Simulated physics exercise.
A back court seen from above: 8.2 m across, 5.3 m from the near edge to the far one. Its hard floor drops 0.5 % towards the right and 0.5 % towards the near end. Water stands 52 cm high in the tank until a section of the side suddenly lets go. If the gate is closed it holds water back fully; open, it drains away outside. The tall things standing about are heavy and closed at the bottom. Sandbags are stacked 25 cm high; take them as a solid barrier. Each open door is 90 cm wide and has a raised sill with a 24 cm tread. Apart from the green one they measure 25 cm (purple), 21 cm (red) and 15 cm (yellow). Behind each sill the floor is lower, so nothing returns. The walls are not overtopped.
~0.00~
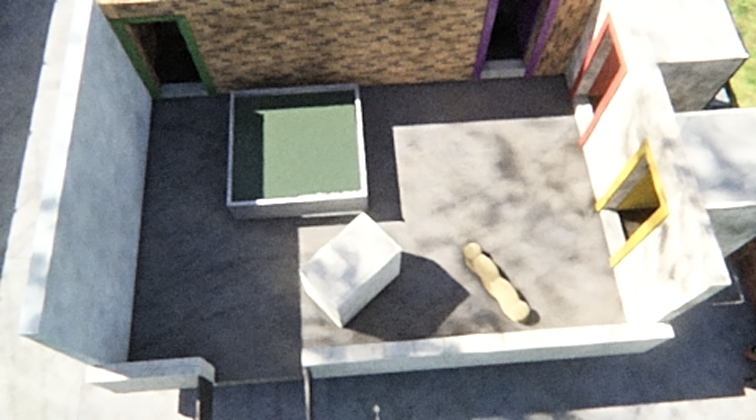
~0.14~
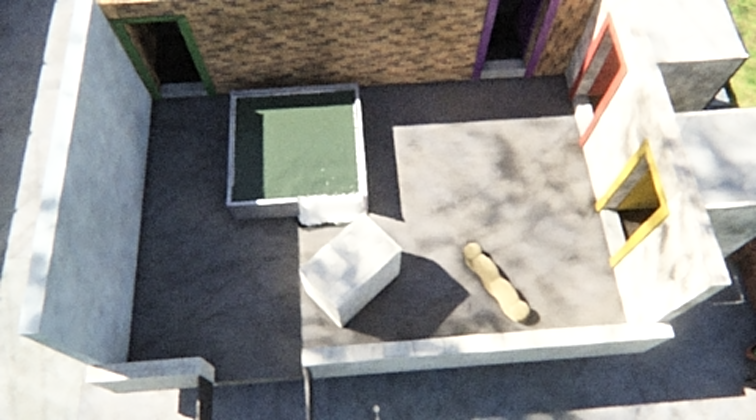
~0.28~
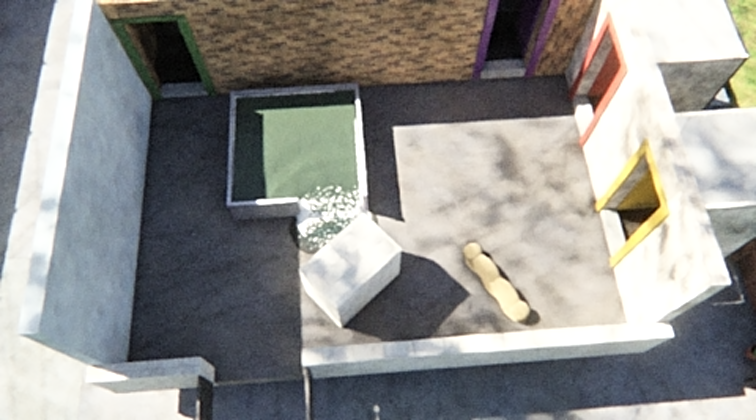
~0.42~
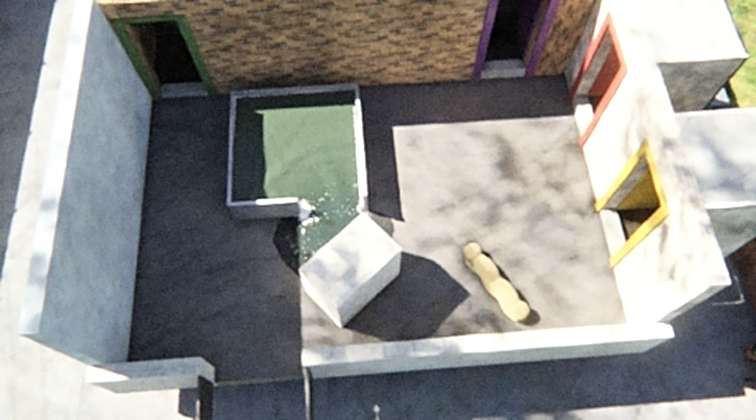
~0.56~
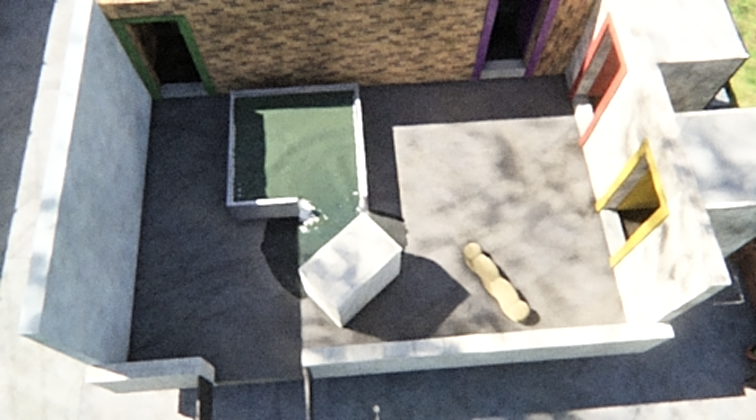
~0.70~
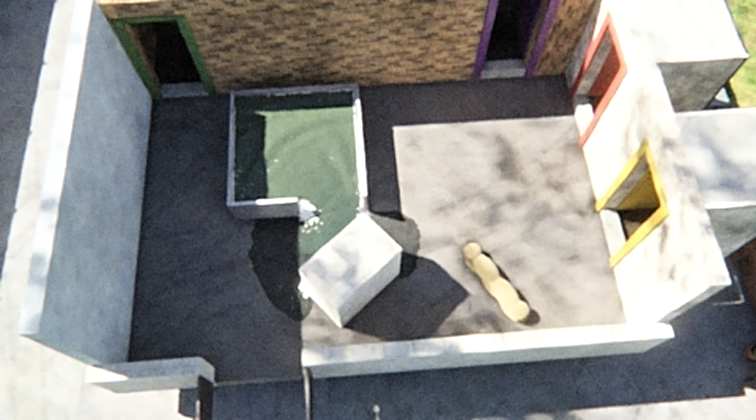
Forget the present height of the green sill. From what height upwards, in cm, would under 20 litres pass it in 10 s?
About 7 cm.
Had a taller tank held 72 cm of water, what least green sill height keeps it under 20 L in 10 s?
Some 11.5 cm.
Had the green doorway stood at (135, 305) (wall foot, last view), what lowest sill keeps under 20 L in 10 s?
Roughly 14.0 cm.
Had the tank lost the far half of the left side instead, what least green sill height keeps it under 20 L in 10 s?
Some 29 cm.
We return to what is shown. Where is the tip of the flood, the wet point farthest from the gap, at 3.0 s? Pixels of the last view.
At about (615, 336).
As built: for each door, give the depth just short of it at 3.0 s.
In cm: Purple 0, red 0, yellow 6, green 0.
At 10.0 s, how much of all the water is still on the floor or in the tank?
Roughly 84 in a hundred.
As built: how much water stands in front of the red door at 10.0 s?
Some 5.0 cm.
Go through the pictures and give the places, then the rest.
The tank at (296, 144) is whole and still, 52 cm deep; the green door at (170, 64) is dry, in the first picture.
Water pours out at (332, 207) and has run 0.3 m, to (308, 226); about 9 cm deep outside, 52 cm at the back, in the second picture.
The front is at (308, 248), 0.7 m from the gap at (332, 207); 0.8 m2 of floor is wet, 52 cm left at the back, in the third picture.
Water pours out at (332, 207) and has run 1.2 m, to a hidden place; about 9 cm deep outside, 52 cm at the back, in the fourth picture.
Water pours out at (332, 207) and has run 1.5 m, to (299, 292); about 8 cm deep outside, 52 cm at the back, in the fifth picture.
Water pours out at (332, 207) and has run 1.8 m, to (296, 313); about 6 cm deep outside, 51 cm at the back; 3.3 m in a straight line remain to the green door at (170, 64), in the sixth picture.
After 1.4 s water covers 15 % of the floor, deepest (44 cm) near (356, 242); it has not reached the green door.
After 3.0 s water covers 45 % of the floor, deepest (30 cm) near (347, 252); it has not reached the green door.
After 10.0 s water covers 90 % of the floor, deepest (12 cm) near (347, 252); 8 cm at the green door, 0 litres in over its 13 cm sill.
At the green door as built, the water arrived by 5.3 s and peaked near 10 cm at 8.8 s.
With a sill of 5.5 cm, 37 litres would have come in within the 10 s; with 7.5 cm, 13 litres. So under 20 litres takes about 7 cm.
